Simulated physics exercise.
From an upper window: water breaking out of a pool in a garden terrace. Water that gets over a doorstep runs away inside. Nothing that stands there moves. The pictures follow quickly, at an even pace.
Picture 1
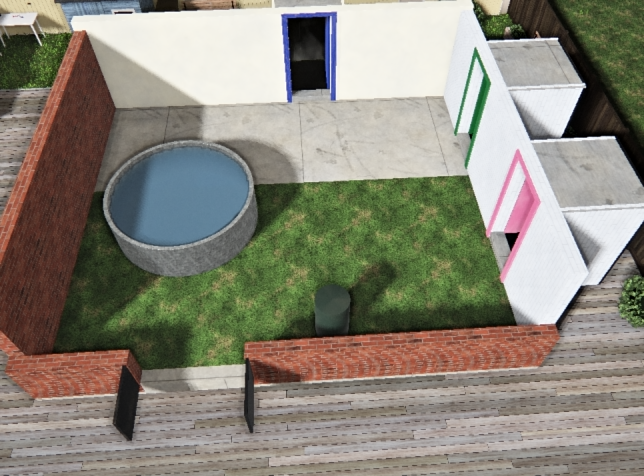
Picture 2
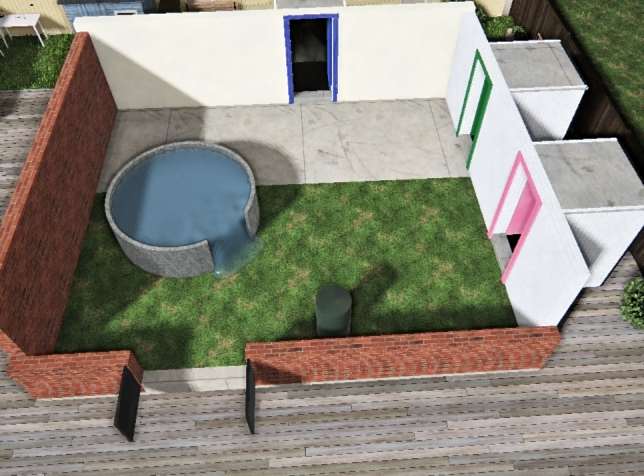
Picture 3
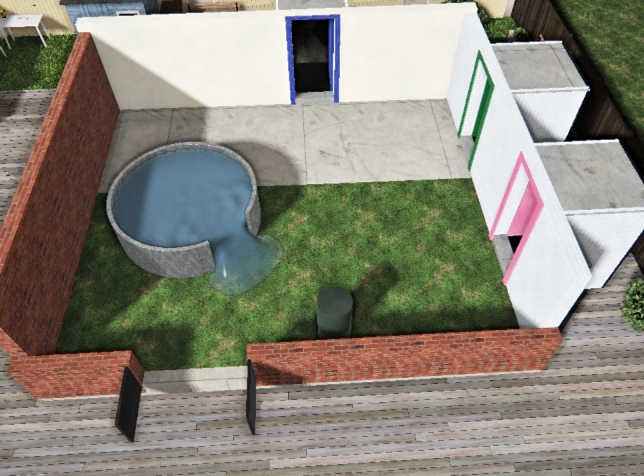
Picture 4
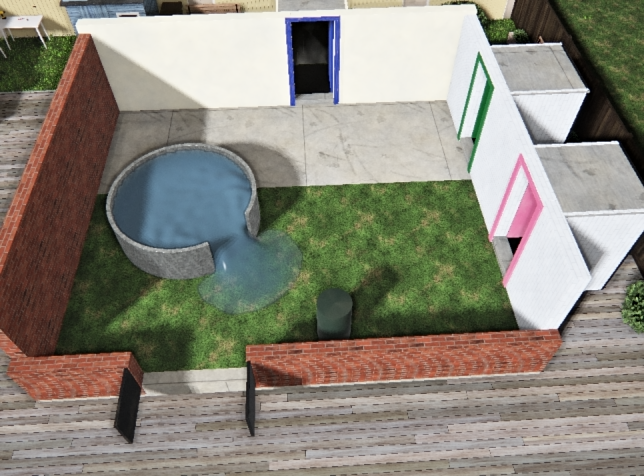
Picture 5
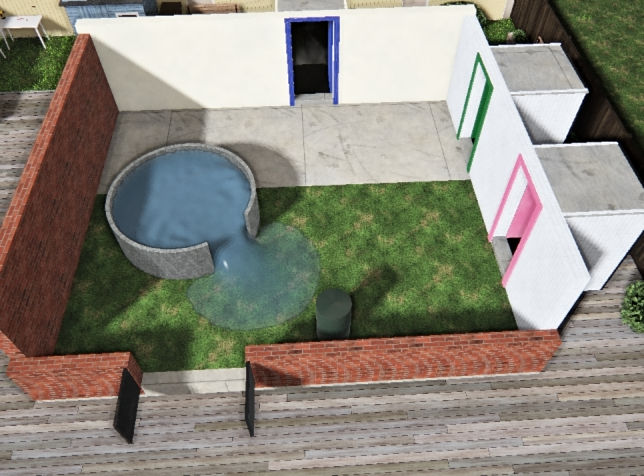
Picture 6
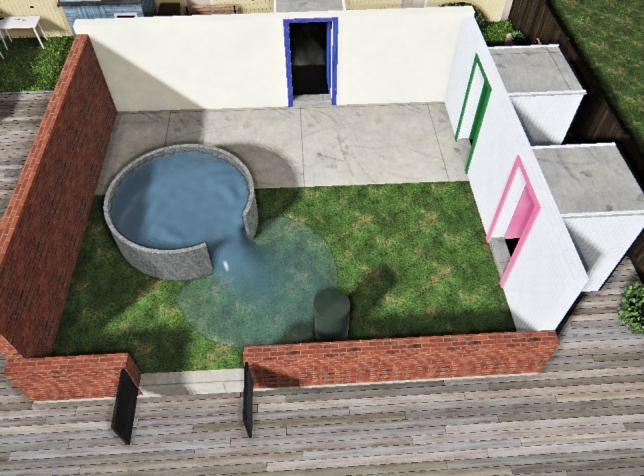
Round stone pool in a walled garden splitting open at its lower right side, water pouring out and spreading across the grass.
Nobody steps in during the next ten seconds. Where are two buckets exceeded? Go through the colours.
The blue door stays under that; the pink door stays under that; the green door stays under that.
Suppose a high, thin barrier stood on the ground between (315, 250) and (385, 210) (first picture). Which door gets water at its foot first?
That is the pink one.
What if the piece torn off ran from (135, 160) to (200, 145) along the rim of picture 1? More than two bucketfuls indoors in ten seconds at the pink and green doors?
Pink door lets less in; green door takes more.
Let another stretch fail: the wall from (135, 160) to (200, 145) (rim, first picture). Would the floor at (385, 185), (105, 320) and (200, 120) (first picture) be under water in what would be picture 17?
One after the other: Dry, dry, flooded.
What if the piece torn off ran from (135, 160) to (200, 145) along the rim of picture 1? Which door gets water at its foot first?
It is the one in blue.
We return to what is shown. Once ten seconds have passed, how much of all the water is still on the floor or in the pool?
Close to 86 %.
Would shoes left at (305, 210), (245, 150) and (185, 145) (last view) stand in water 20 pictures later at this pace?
In that order: Awash, clear, no water.
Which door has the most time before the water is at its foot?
It is the blue one.
A moment on, water covers 20 % of the floor; the blue door not reached, the pink door not reached, the green door not reached.
Next, water covers 30 % of the floor; the blue door not reached, the pink door not reached, the green door not reached.
Then, water covers 40 % of the floor; the blue door not reached, the pink door wet at the sill, nothing in, the green door not reached.
Later, water covers 60 % of the floor; the blue door not reached, the pink door wet at the sill, nothing in, the green door wet at the sill, nothing in.
In the end, water covers 80 % of the floor; the blue door wet at the sill, nothing in, the pink door wet at the sill, nothing in, the green door wet at the sill, nothing in.
